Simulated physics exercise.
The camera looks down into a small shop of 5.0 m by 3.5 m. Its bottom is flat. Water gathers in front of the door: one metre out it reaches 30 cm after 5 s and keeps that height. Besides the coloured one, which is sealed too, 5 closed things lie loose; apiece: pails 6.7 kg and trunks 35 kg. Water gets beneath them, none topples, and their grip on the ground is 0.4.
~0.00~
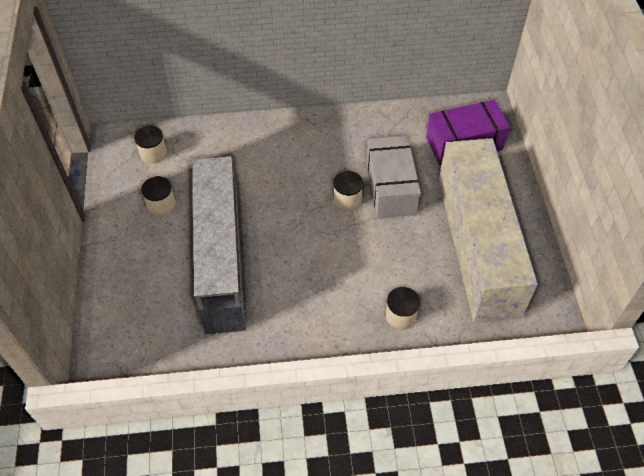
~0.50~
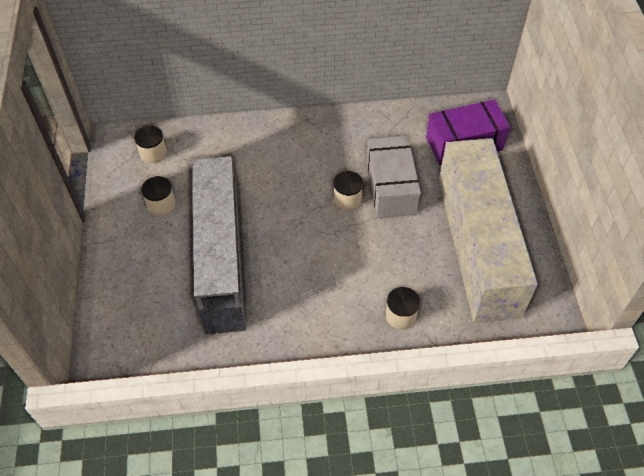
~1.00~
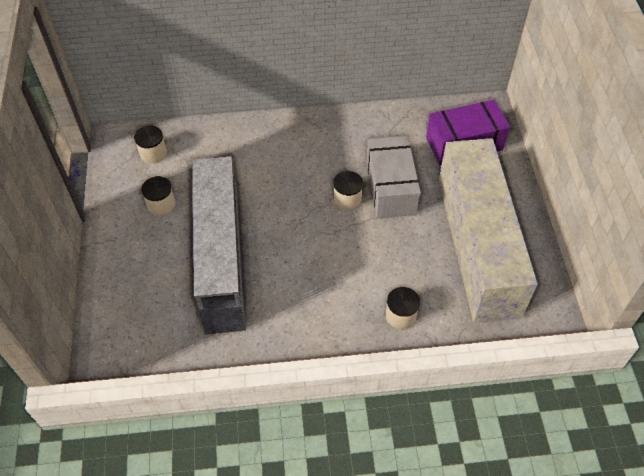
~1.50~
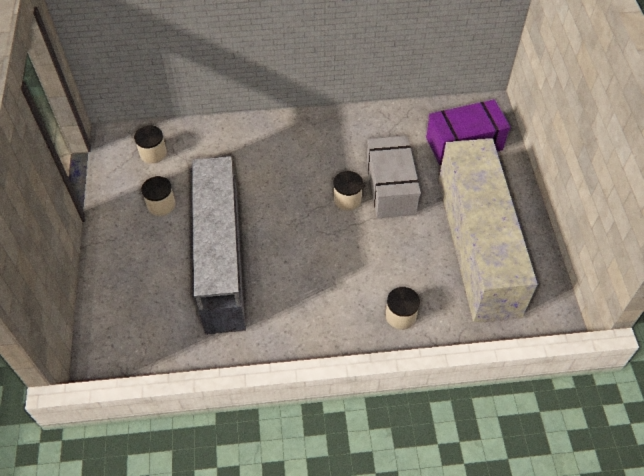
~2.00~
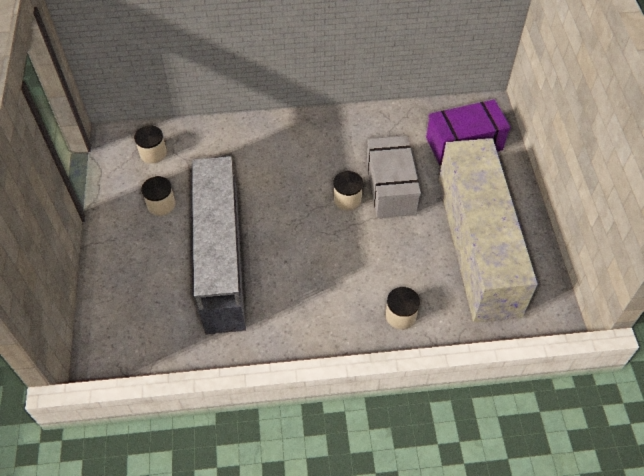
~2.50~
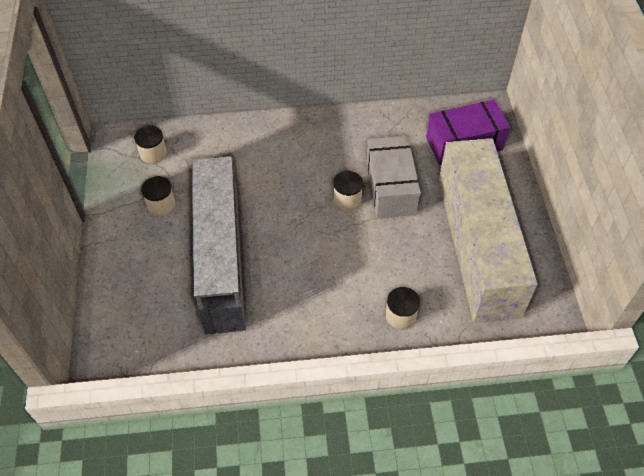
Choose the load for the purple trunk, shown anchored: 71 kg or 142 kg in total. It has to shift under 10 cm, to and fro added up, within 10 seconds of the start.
Verdict: Only the higher weight holds it.
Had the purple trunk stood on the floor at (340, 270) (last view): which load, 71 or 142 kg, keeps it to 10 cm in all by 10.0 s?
The smaller is enough.
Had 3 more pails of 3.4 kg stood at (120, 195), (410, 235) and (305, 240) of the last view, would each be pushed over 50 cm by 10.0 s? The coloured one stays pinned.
In that order: Over, more, under.
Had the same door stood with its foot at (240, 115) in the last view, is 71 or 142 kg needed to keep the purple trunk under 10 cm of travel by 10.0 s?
Then the lower weight is enough.
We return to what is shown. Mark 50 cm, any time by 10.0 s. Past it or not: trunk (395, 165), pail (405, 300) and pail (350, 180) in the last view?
In that order: Past it, under, past it.
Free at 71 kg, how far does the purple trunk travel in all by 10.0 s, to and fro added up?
Some 30 cm in all.
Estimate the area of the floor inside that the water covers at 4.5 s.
Some 6.0 m2.
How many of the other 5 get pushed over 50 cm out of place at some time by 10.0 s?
I count 4.
After 3.5 s the purple trunk would be 0 cm from its start with 71 kg and 0 cm from its start with 142 kg; 0 cm of water round it then.
After 4.5 s the purple trunk would be 0 cm from its start with 71 kg and 0 cm from its start with 142 kg; 0 cm of water round it then.
After 7.0 s the purple trunk would be 0 cm from its start with 71 kg and 0 cm from its start with 142 kg; 7 cm of water round it then.
After 10.0 s the purple trunk would be 25 cm from its start with 71 kg and 0 cm from its start with 142 kg; 16 cm of water round it then.
